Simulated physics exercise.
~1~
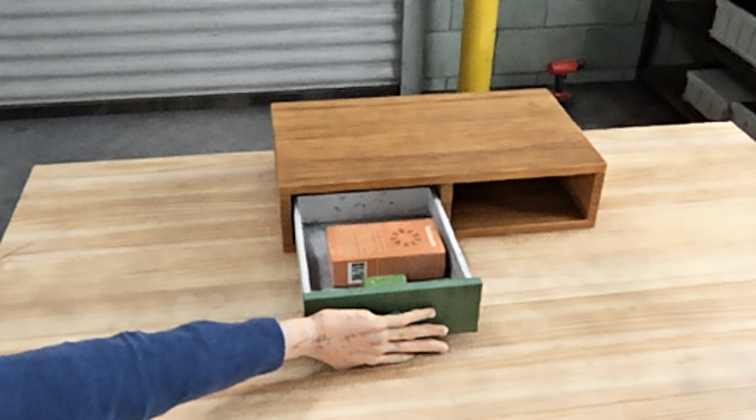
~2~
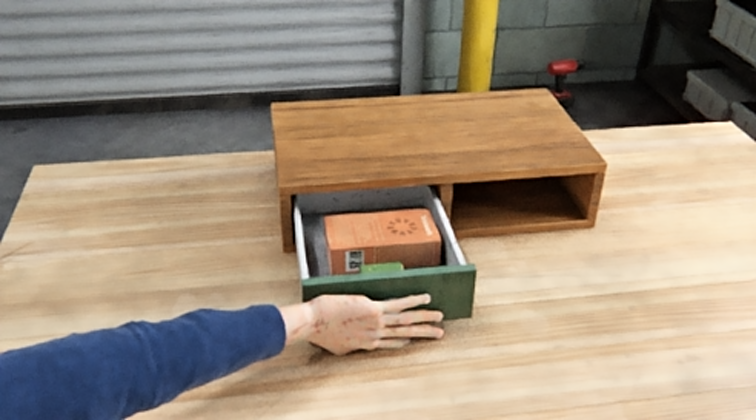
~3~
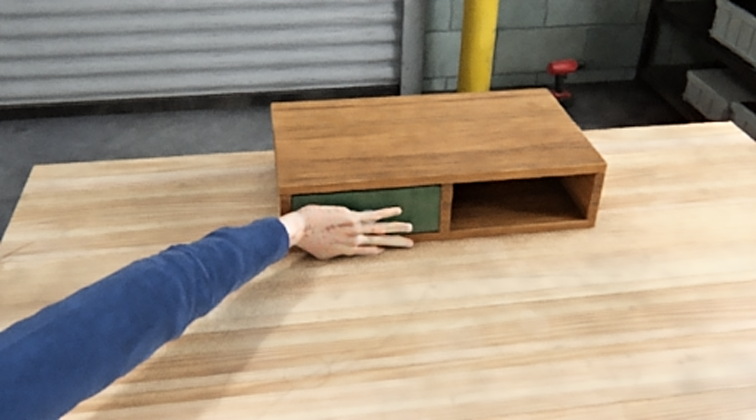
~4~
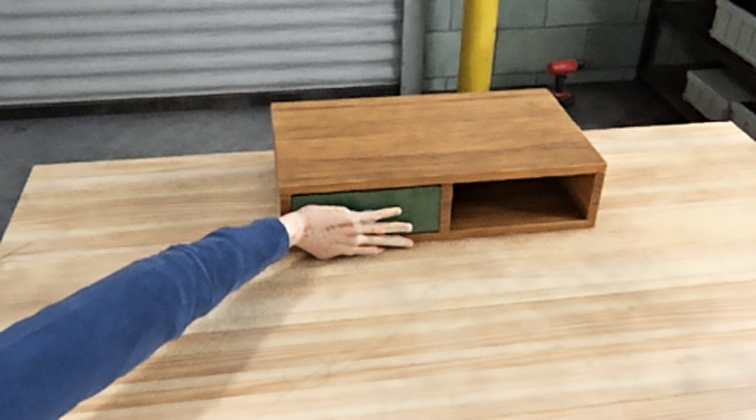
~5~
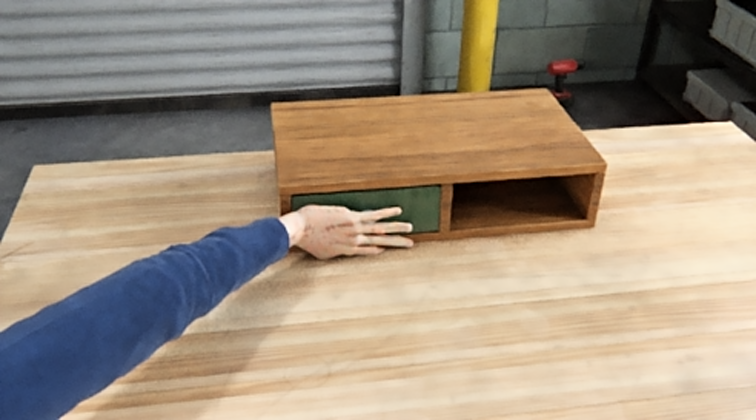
Hand in a blue sleeve pushing a green-fronted drawer holding an orange packet into a low wooden cabinet until it shuts flush.
